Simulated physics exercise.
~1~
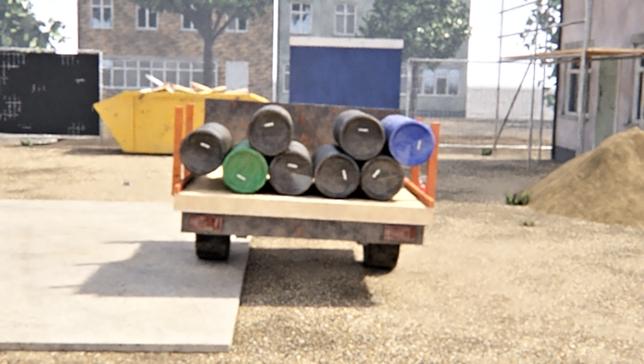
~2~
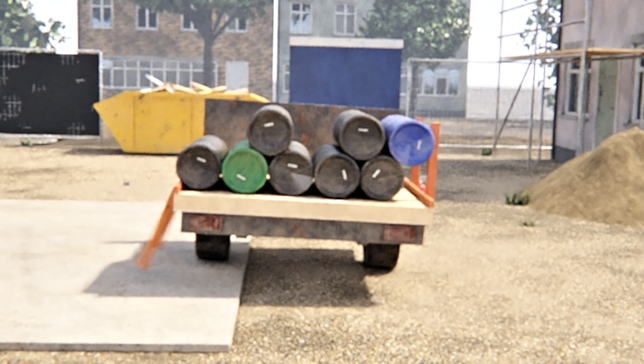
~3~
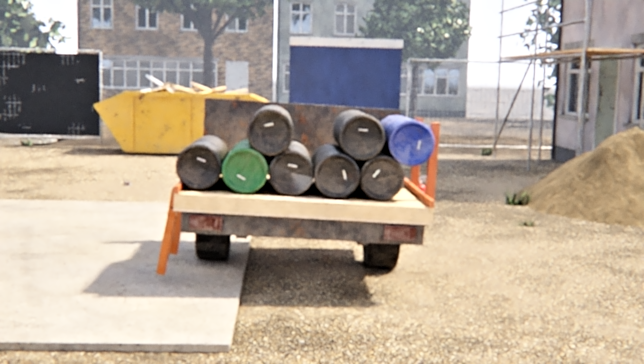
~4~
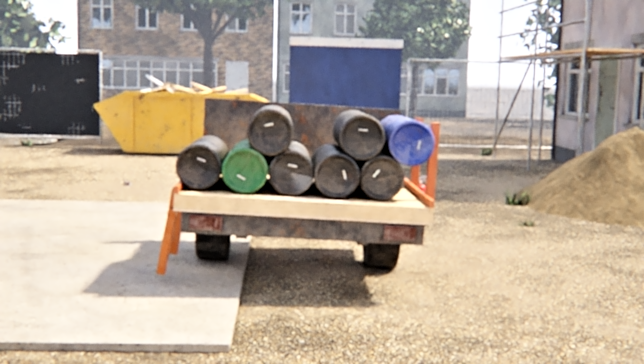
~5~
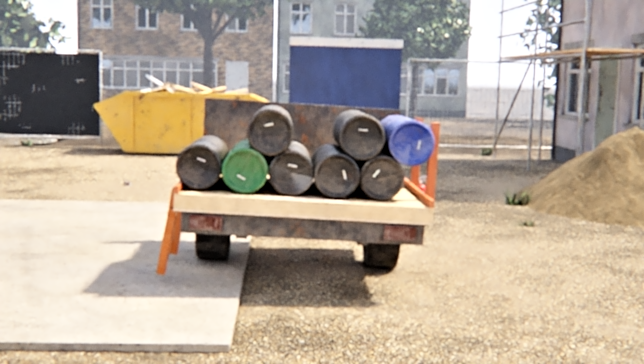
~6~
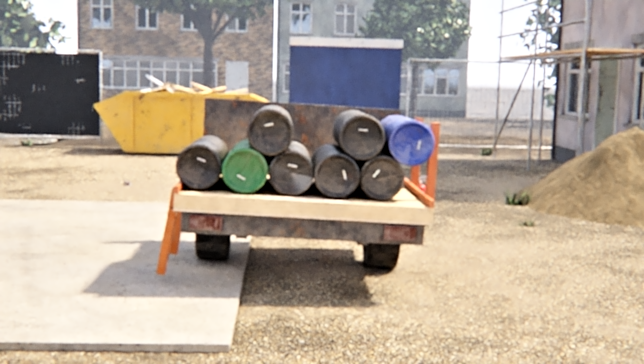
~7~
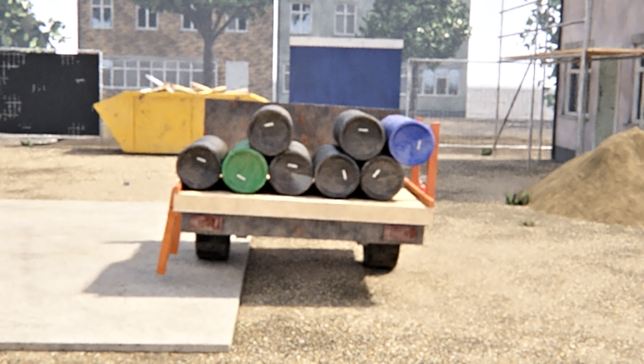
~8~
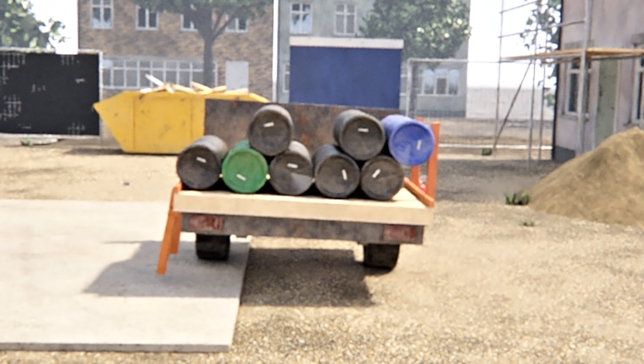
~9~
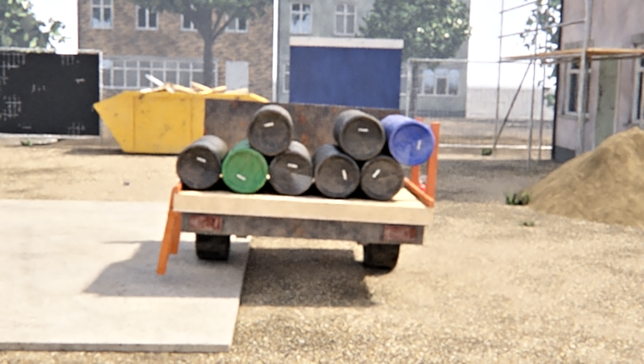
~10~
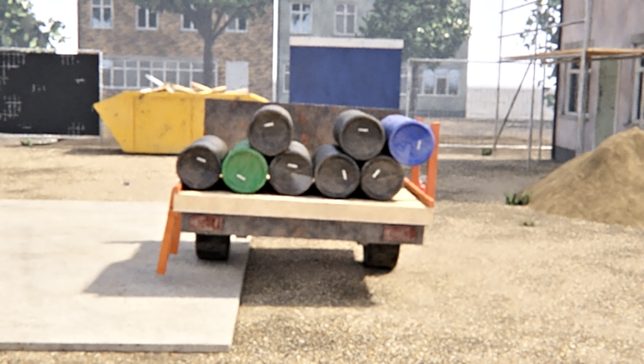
To begin with, a low flatbed trailer stands parked in a sandy yard, seen from behind, with eight drum-like cylinders stacked between orange posts, a green one low on the left and a blue one up on the right. The orange posts on the left suddenly swing outward and down. They drop past the edge of the deck, swing back in slightly and come to hang beside the left wheel. The cylinders stay stacked, with hardly any movement. At the end, all eight are still aboard, the right posts remain upright, and nothing has fallen off.
